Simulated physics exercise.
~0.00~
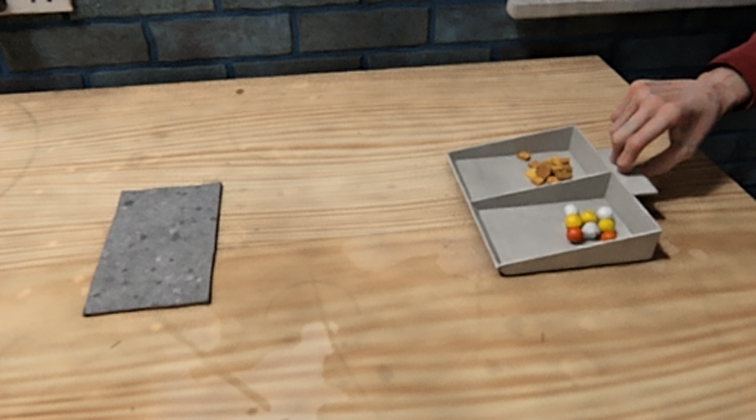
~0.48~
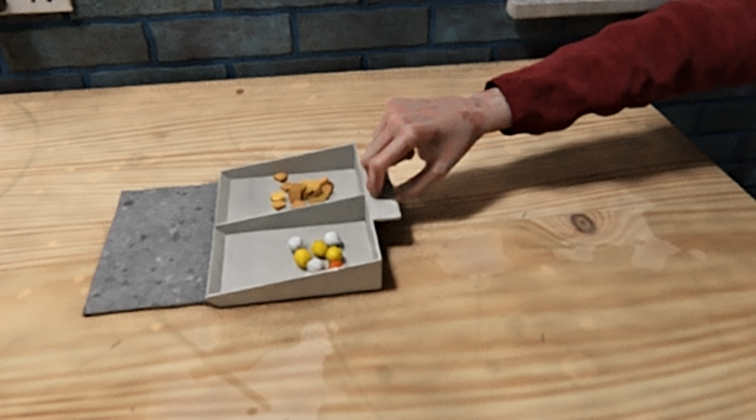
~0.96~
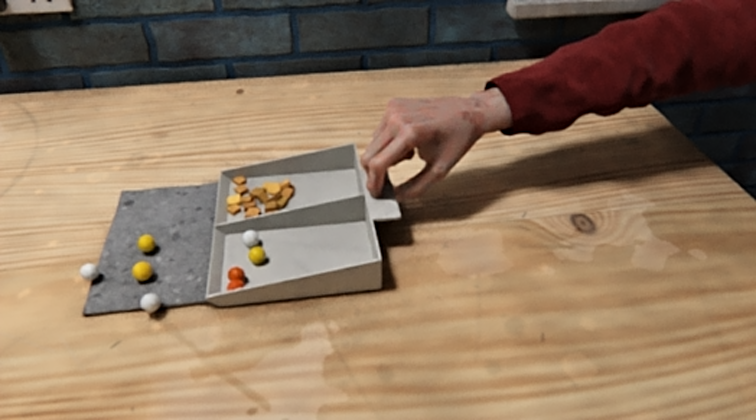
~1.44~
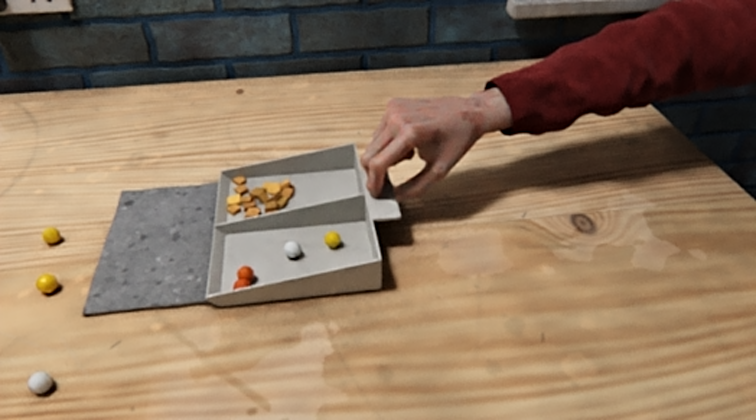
A hand pushing a divided tray left against a grey slab, some balls rolling out while the orange-brown chunks stay inside.
